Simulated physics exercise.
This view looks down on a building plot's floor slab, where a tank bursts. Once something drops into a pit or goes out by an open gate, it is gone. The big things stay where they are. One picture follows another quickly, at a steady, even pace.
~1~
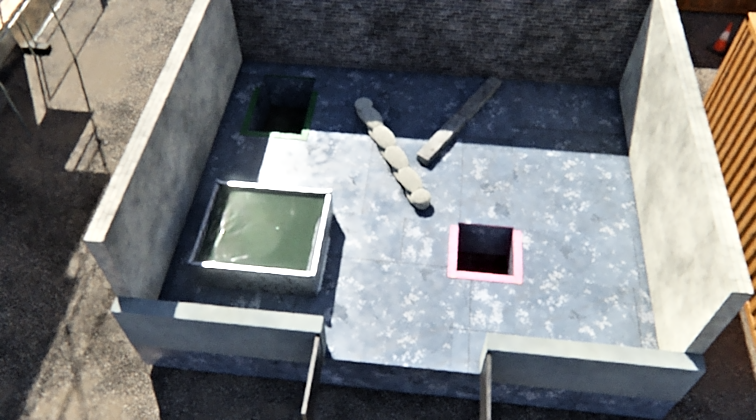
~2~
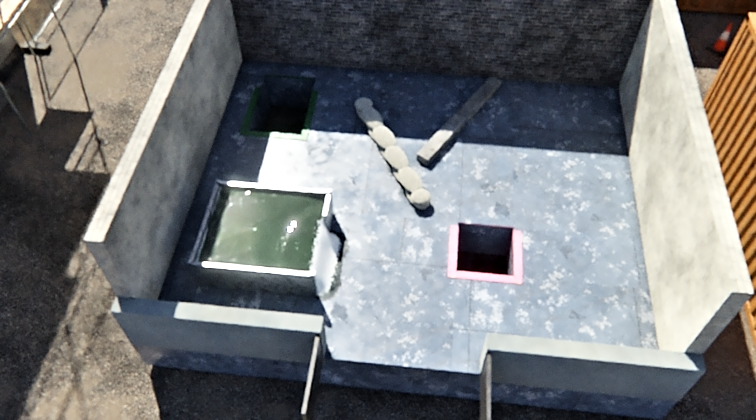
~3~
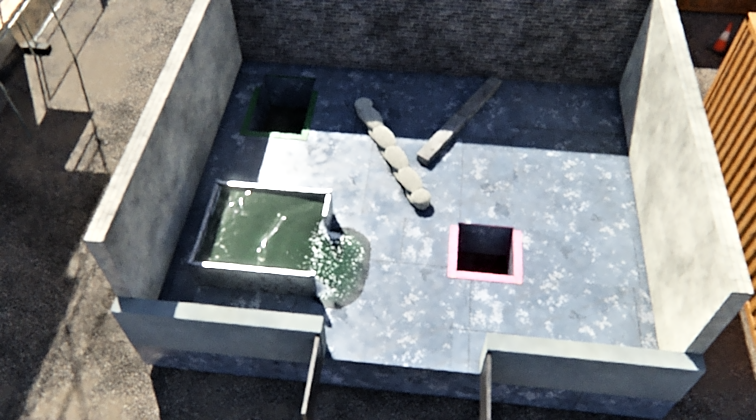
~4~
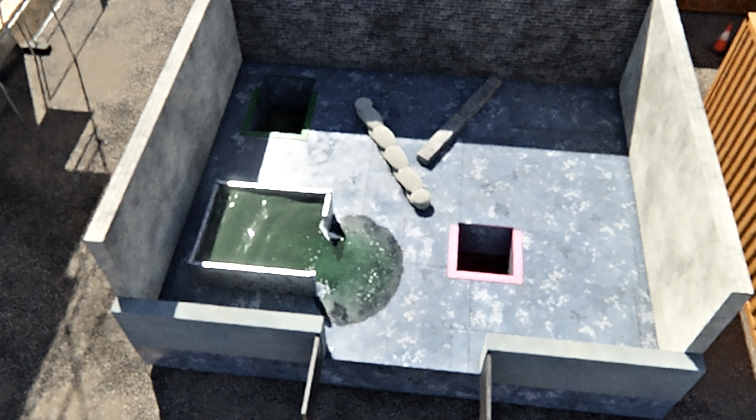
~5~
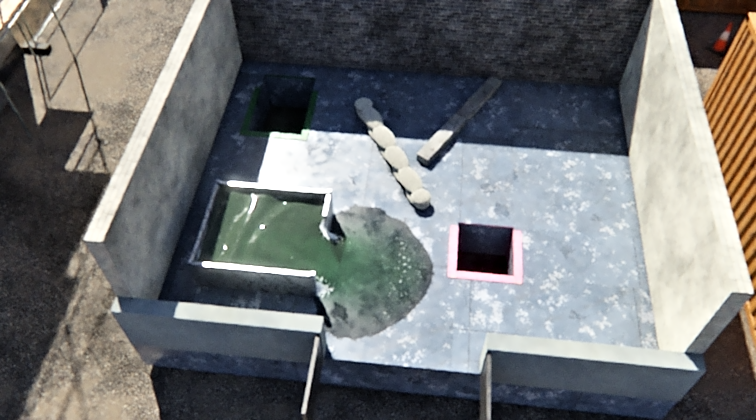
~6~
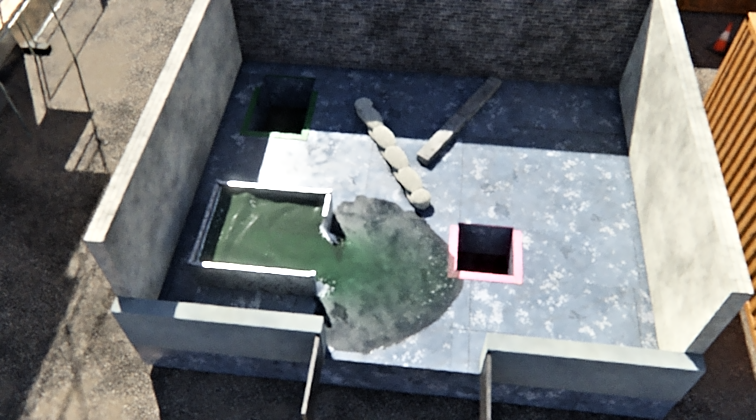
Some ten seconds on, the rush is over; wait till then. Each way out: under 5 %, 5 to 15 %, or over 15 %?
In the end the gate will receive a cut exceeding fifteen per cent; the green pit will receive a cut falling short of five per cent; the pink pit will receive a cut exceeding fifteen per cent.
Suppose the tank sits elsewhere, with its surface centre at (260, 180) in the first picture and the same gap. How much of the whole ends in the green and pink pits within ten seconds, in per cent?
After ten seconds: Green pit at 6 percent, pink pit at 35 percent.
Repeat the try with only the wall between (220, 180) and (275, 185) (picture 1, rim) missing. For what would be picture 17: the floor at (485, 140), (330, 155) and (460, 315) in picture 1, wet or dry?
First spot spared, second spot submerged, third spot spared.
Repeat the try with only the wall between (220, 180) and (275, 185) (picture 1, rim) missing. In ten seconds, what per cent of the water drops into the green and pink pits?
In percent: Green 60, pink 0.
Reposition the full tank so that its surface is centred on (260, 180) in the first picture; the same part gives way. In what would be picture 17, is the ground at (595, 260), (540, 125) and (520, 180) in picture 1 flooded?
Checking the three spots, I get high and dry, high and dry, high and dry.
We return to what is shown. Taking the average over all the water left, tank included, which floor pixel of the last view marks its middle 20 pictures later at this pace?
Centre point: Around (407, 273).
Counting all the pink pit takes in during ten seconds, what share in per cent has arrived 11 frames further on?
Roughly 35 per cent.
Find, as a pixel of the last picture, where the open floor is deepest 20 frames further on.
I'd mark about pixel (637, 373).
A moment on, water covers 20 % of the floor; the gate 1 %, the green pit 0 %, the pink pit 3 %.
Next, water covers 25 % of the floor; the gate 6 %, the green pit 0 %, the pink pit 9 %.
Then, water covers 25 % of the floor; the gate 13 %, the green pit 0 %, the pink pit 15 %.
Later, water covers 40 % of the floor; the gate 18 %, the green pit 0 %, the pink pit 22 %.
In the end, water covers 50 % of the floor; the gate 22 %, the green pit 0 %, the pink pit 28 %.
